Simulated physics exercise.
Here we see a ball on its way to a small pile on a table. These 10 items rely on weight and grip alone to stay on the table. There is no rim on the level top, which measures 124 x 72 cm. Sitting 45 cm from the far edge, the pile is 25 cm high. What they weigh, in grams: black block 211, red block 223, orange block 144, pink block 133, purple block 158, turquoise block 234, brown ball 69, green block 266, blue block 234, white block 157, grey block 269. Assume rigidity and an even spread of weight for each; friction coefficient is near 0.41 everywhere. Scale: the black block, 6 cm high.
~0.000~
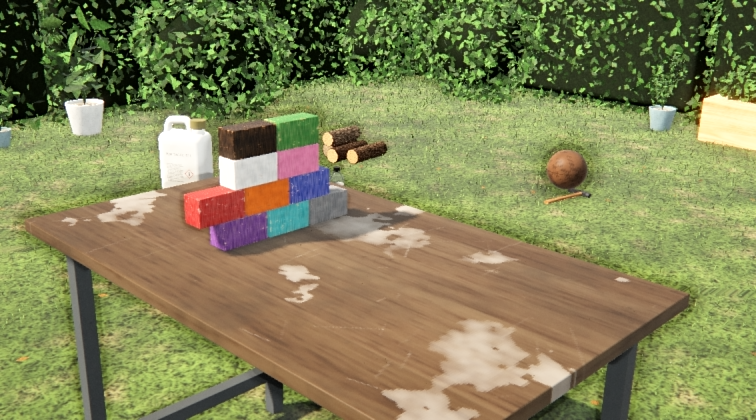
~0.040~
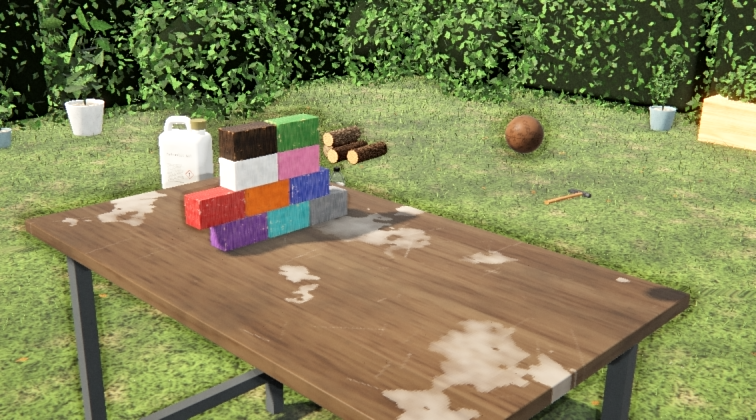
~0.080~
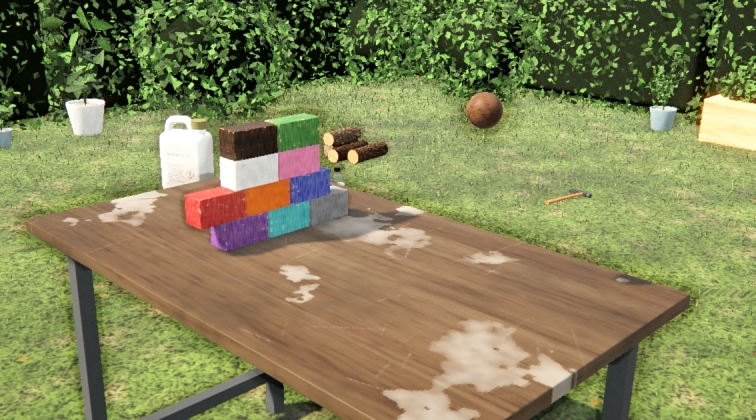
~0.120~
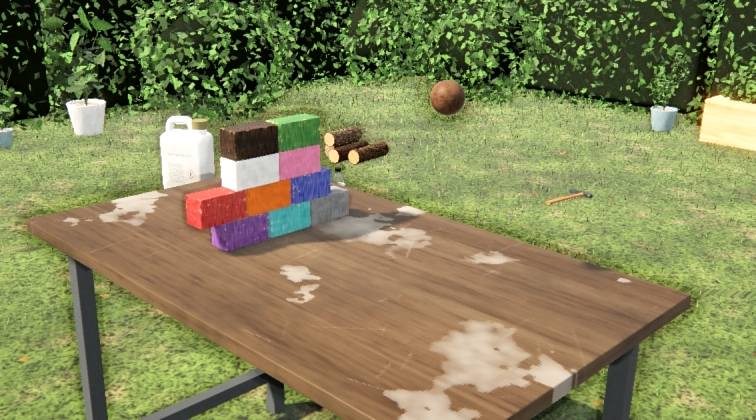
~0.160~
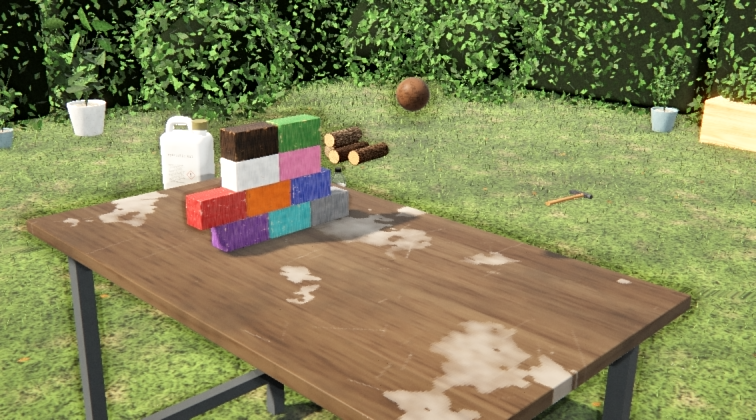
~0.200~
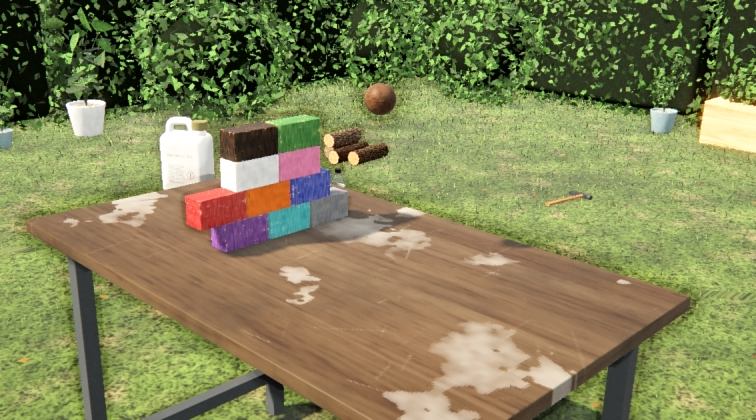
A brown ball flies leftward through the air toward stacked colourful blocks on a wooden table.
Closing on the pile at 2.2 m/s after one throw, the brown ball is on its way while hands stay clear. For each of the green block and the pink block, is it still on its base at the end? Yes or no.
Green block - no; pink block - no.
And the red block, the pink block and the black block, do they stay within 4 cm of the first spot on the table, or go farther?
First, the red block stays in its position; second, the pink block is moved away; third, the black block stays in its position.
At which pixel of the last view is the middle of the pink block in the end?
Rest point: Near (265, 209).
By 0.30 s, brown ball near (320, 138).
By 0.50 s, brown ball near (344, 218); green block tilted 30° near (274, 133); pink block tilted 30° near (287, 156).
By 0.60 s, brown ball near (349, 218); green block tilted 71° near (261, 153); pink block tilted 70° near (280, 163).
By 0.70 s, brown ball near (351, 218); pink block on its side near (272, 198); green block on its side near (248, 192).
When it is over (1.2 s), lying over on the table, pink block and green block; the other 8 within 4 cm of the start. End places, in pixels of the last picture, green block near (237, 203), pink block near (265, 208).
